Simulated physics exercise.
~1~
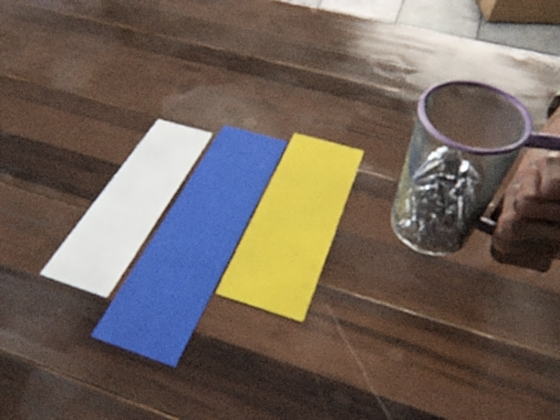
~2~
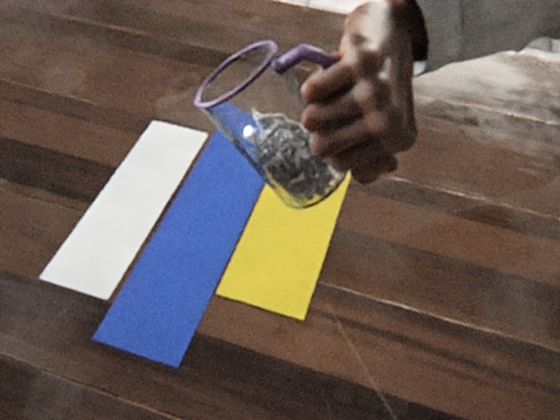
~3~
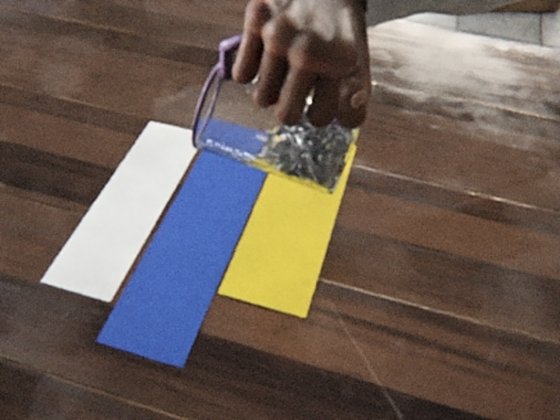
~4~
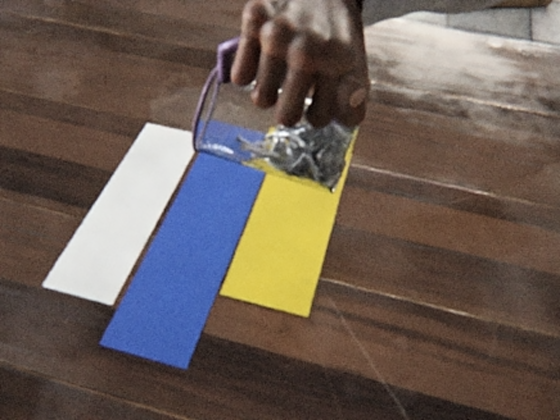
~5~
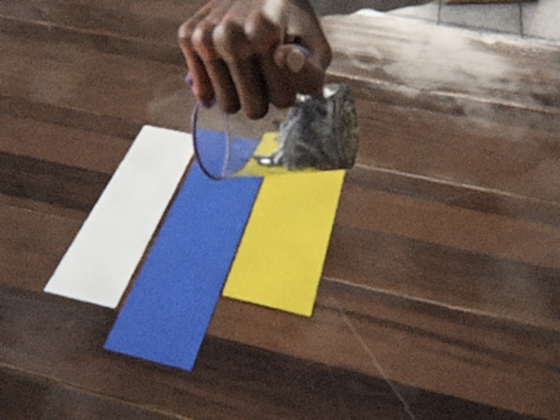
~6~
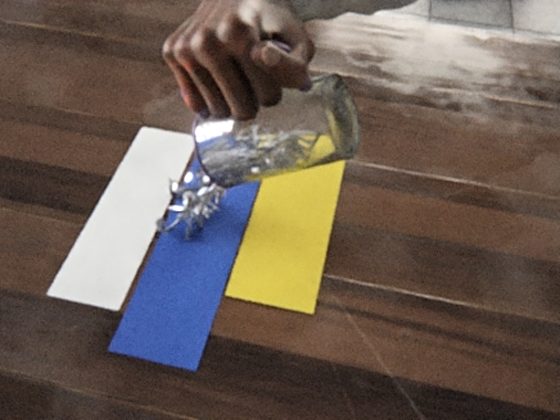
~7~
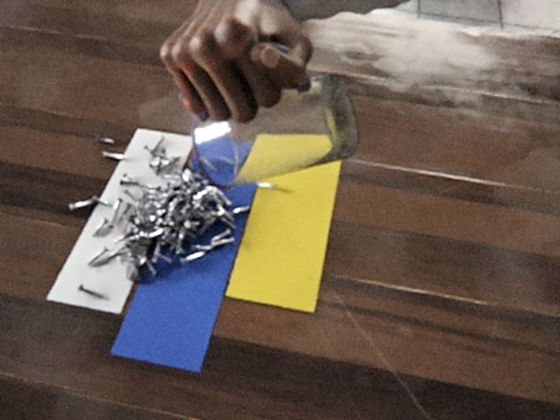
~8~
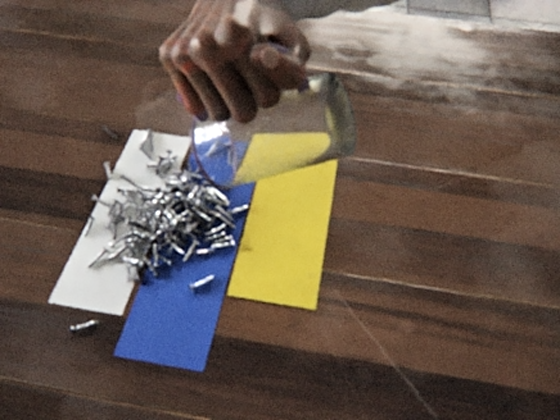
A hand tips a clear cup, spilling metal screws across the blue and white mats.
